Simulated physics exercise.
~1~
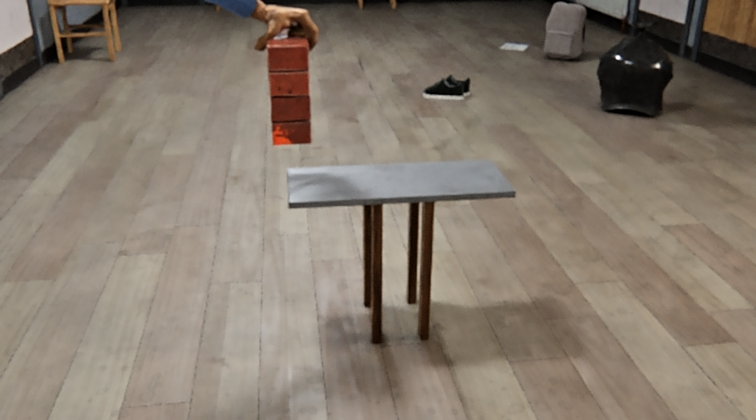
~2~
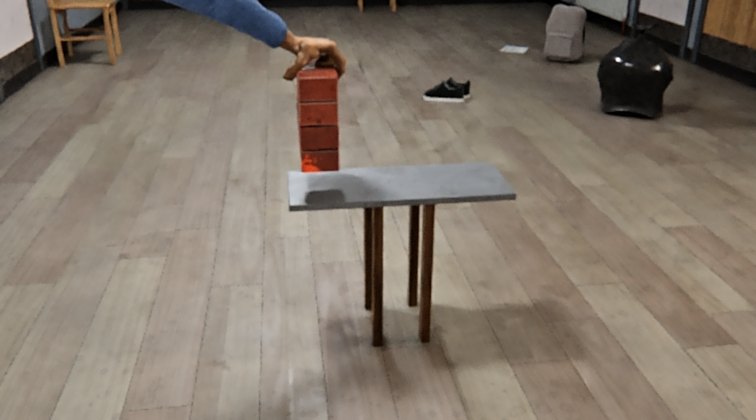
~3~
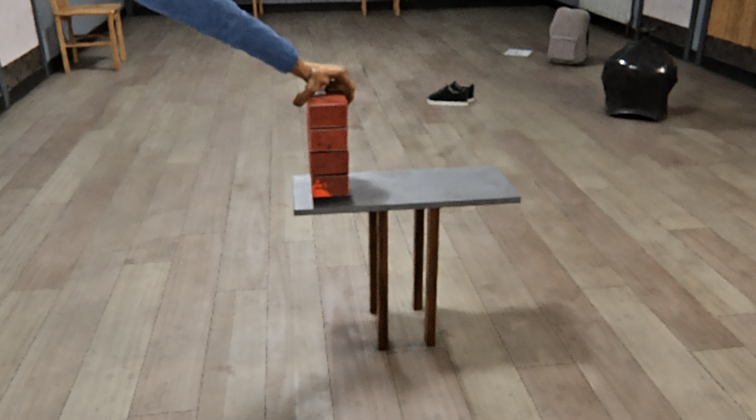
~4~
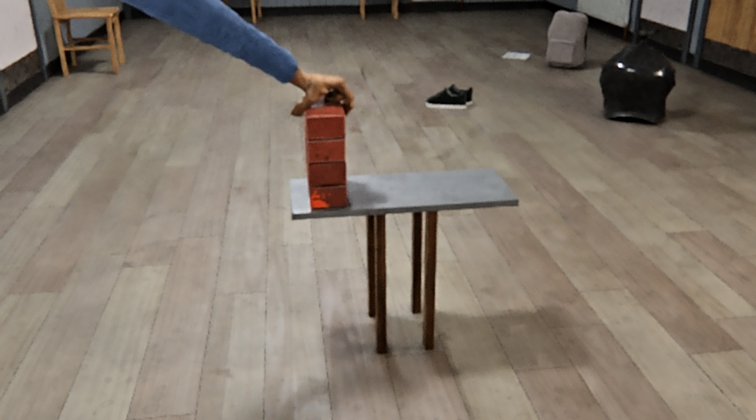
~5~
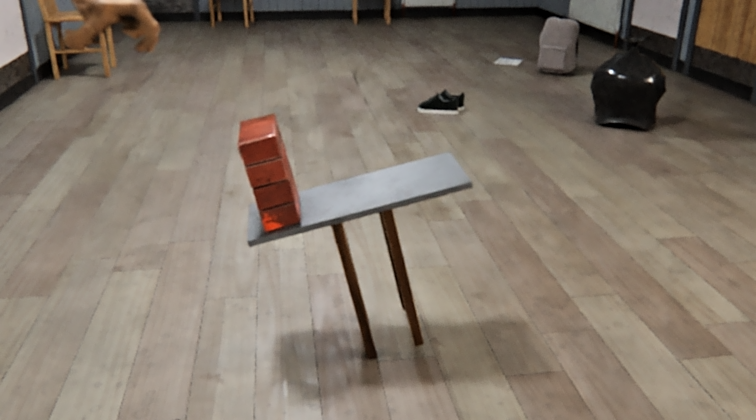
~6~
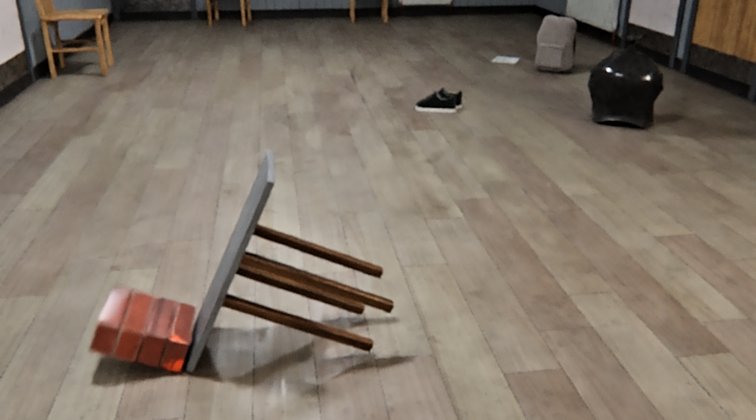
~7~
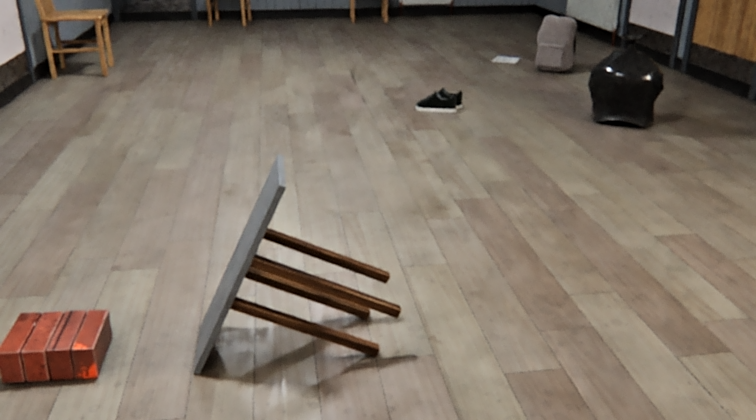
In this clip, a hand lowers a stack of four red bricks onto the left end of a small grey-topped trestle and lets go. The trestle tips over to the left, spilling the bricks onto the floor, and ends resting on its side.
